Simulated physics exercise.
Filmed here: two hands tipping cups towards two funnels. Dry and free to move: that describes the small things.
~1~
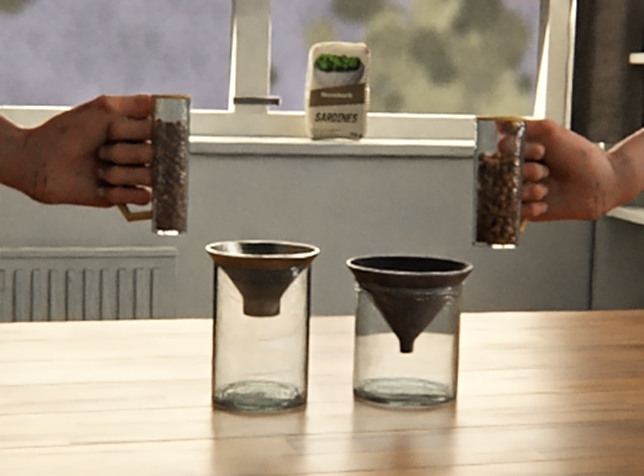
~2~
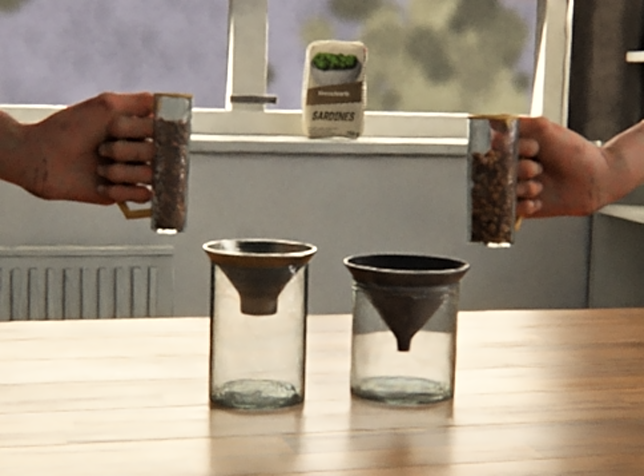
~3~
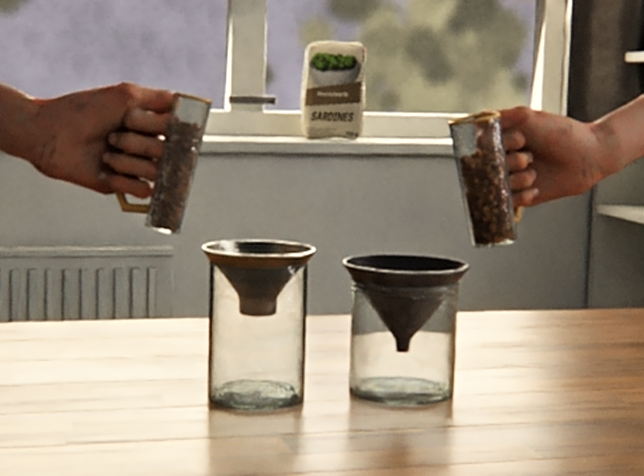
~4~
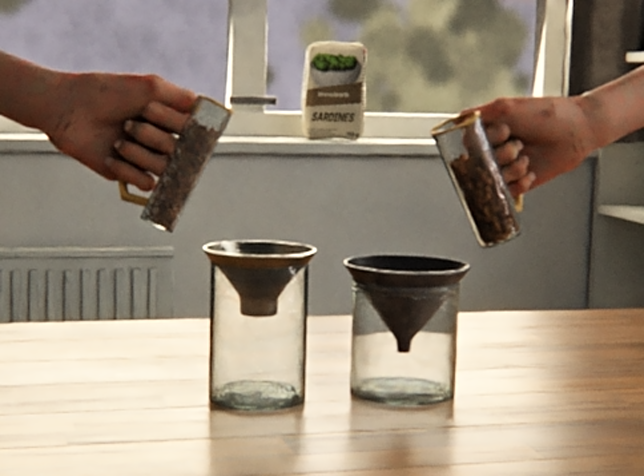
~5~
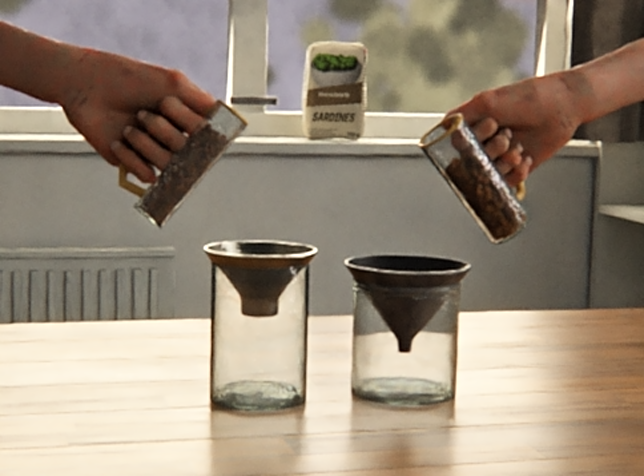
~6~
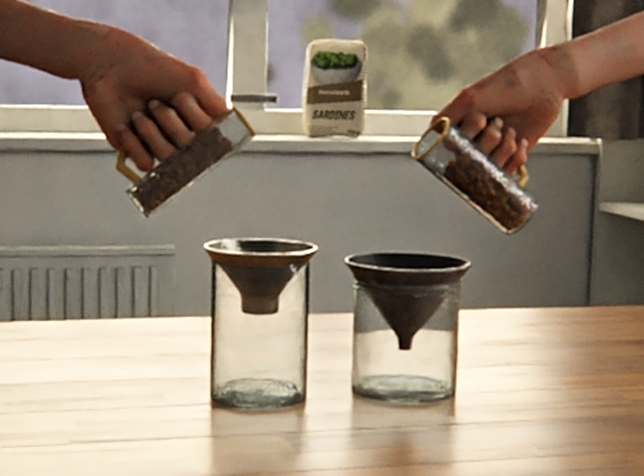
Two hands, one at each side, hold clear glass cups of small brown pieces above two dark funnels set in empty glass jars on a pale wooden table. Seen from the front at a nearly still, level view, a grey wall, a radiator and a window with a sardine-labelled packet on its sill stand behind. The cups begin upright, then both hands steadily tilt them inward together, rims towards each other.
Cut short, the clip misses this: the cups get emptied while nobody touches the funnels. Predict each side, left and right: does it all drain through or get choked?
Left: Works fine; right: Fails to drain.
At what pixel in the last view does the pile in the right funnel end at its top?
I'd put it somewhere near (379, 280).
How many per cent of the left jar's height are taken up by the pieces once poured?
Near 15 per cent.
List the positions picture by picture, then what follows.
Left funnel at (263, 259), outlet at (261, 316), about 6 pieces wide; left cup at (170, 164), holding cereal balls; right funnel at (409, 274), outlet at (406, 352), under two pieces wide; right cup at (498, 182), holding cereal balls, in the first frame.
Left cup at (171, 163), upright; right cup at (492, 180), upright, in the second frame.
Left cup at (178, 164), tipped 13°; right cup at (484, 180), tipped 13°, in the third frame.
Left cup at (186, 164), tipped 26°; right cup at (478, 181), tipped 26°, in the fourth frame.
Left cup at (190, 165), tipped 39°; right cup at (476, 181), tipped 39°, in the fifth frame.
Left funnel at (261, 257), outlet at (260, 314); left cup at (190, 163), tipped 52°; right funnel at (407, 271), outlet at (405, 348); right cup at (476, 178), tipped 52°, in the sixth frame.
Then, 0.35 s after the last picture, left, all still in the cup; right, all still in the cup.
Then, 0.73 s after the last picture, left, all still in the cup; right, all still in the cup.
Then, 1.18 s after the last picture, left, about half still in the cup, about a quarter in or over the funnel, about a quarter down in the jar; right, about a third still in the cup, about two thirds in or over the funnel, a stray few down in the jar.
At rest, left, all down in the jar; right, nearly all stuck in the funnel, a stray few down in the jar.
